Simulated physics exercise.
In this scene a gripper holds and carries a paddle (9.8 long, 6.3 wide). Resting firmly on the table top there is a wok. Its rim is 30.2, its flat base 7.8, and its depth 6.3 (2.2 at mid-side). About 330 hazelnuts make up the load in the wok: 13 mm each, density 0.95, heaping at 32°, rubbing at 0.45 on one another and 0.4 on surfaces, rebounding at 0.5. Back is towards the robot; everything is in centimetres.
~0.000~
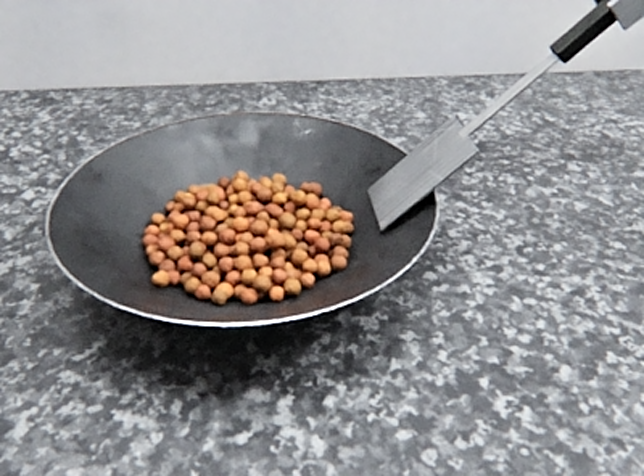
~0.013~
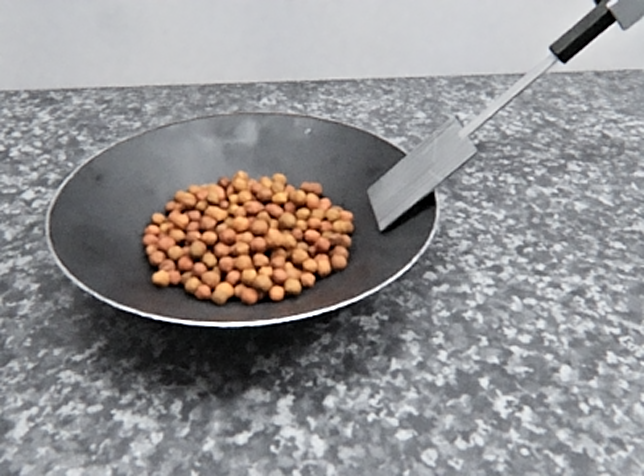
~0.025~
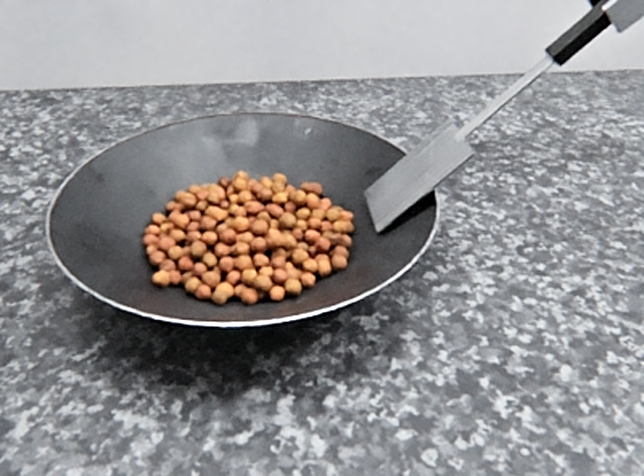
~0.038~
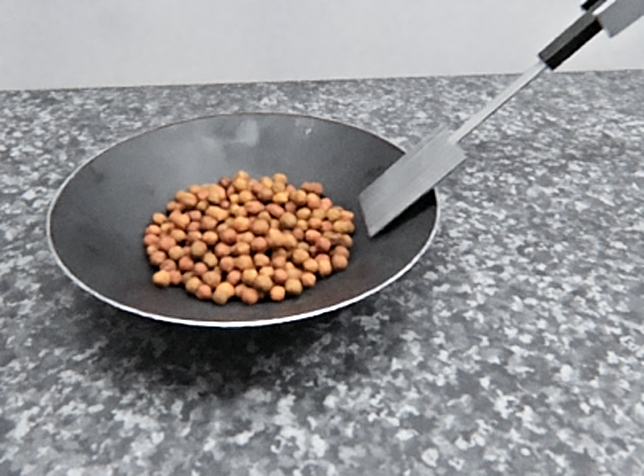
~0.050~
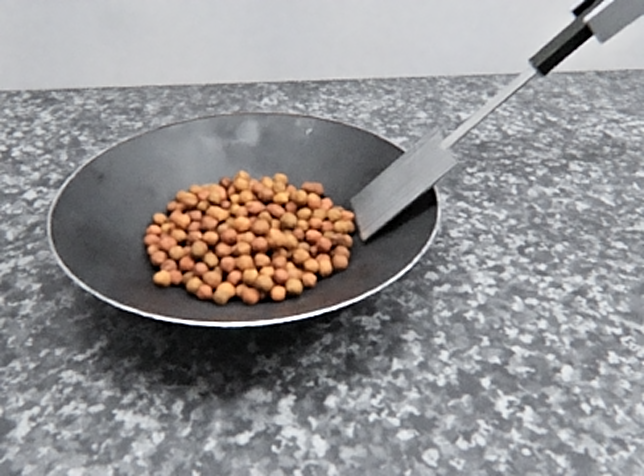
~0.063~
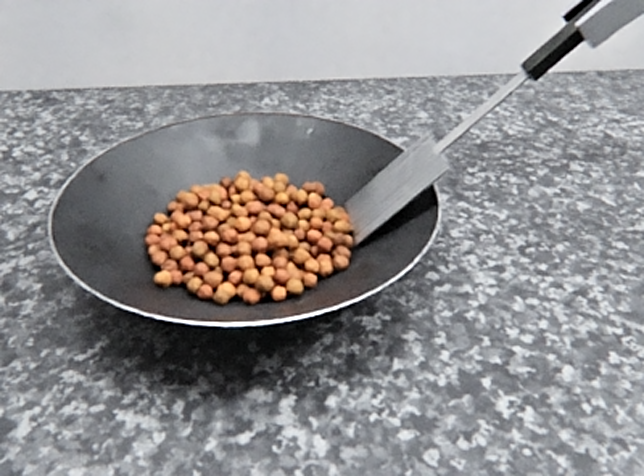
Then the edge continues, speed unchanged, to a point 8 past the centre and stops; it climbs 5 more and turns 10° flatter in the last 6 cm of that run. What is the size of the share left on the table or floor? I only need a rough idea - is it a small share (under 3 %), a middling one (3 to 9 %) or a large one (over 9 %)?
A middling one, 3 to 9 %.
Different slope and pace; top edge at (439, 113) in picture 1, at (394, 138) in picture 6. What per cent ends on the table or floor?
I'd put it at roughly 20 per cent.
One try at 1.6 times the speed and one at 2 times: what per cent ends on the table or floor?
First try around 15 %, second try around 25 %.
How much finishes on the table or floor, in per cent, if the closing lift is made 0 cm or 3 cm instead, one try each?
Result: Approx. 0 % and 0 %, one try each.
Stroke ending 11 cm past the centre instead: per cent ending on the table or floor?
That would be something like 15 in a hundred.
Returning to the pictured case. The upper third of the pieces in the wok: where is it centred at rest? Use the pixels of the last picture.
The centre sits at about (142, 220).
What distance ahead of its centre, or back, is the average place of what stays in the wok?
4.0 cm ahead.
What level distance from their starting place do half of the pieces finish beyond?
The answer is about 4 cm.
After 0.18 s, sloping 45°, highest piece 5 above the table; 330 in the wok.
After 0.30 s, sloping 42°, highest piece 6 above the table; 330 in the wok.
After 0.56 s, sloping 35°, highest piece 7 above the table; 313 in the wok, 12 on the table or floor, 5 on the blade or in flight.
After 1.61 s, sloping 35°, highest piece 7 above the table; 313 in the wok, 17 on the table or floor.
In the end, 313 in the wok, 17 on the table or floor. That is 5 % on the table or floor.
